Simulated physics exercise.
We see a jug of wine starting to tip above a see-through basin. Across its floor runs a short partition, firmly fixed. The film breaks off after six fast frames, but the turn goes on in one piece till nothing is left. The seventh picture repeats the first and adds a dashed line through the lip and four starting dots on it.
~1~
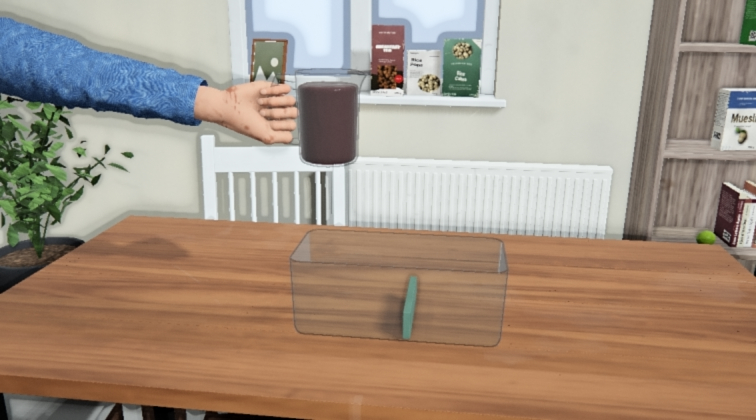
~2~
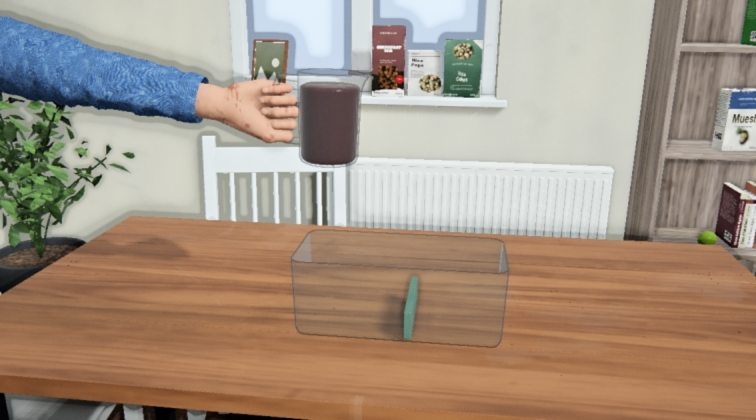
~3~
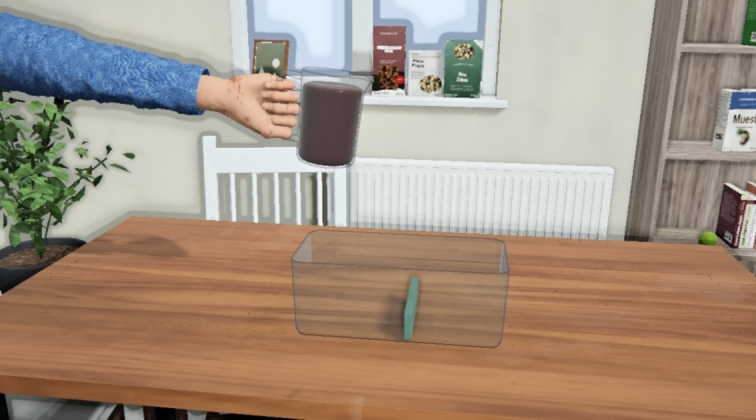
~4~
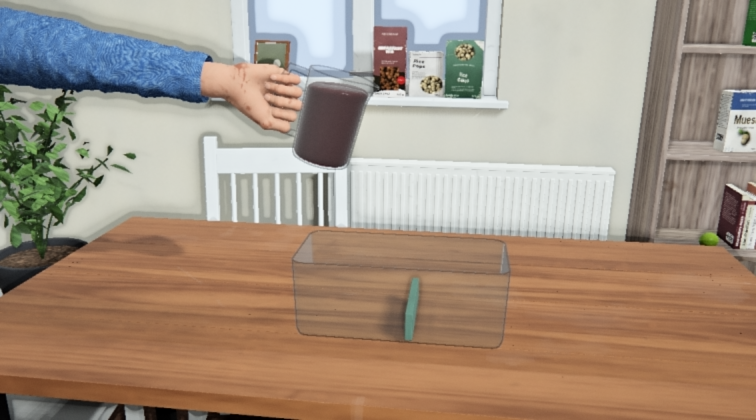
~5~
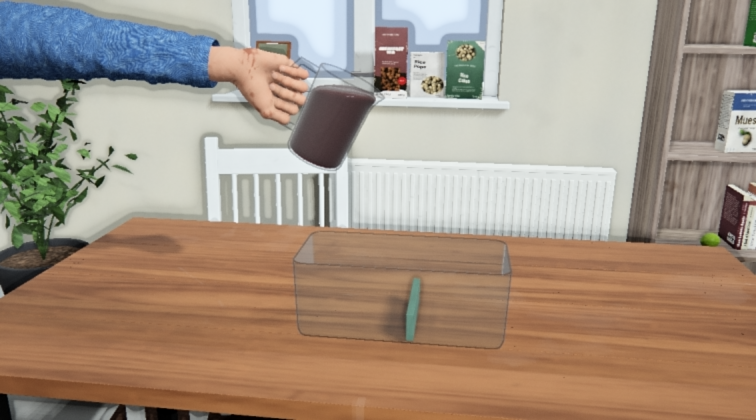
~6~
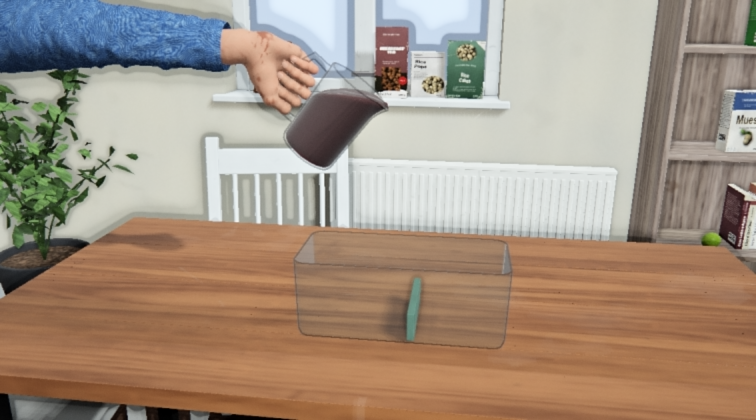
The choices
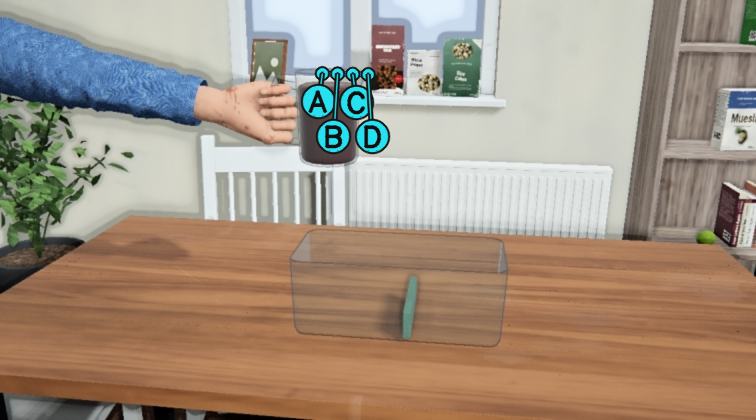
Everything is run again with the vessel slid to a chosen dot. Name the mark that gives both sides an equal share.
B.
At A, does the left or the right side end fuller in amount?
The left one.
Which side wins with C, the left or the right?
The right one.
In cyan, A at (322, 73); B at (337, 73); C at (352, 74); D at (368, 74).
With A, about 82 % ends left of the wall and 11 % right of it; 7 % is lost outside.
With B, about 47 % ends left of the wall and 51 % right of it.
With C, about 11 % ends left of the wall and 87 % right of it.
With D, about 6 % ends left of the wall and 91 % right of it; 3 % is lost outside.
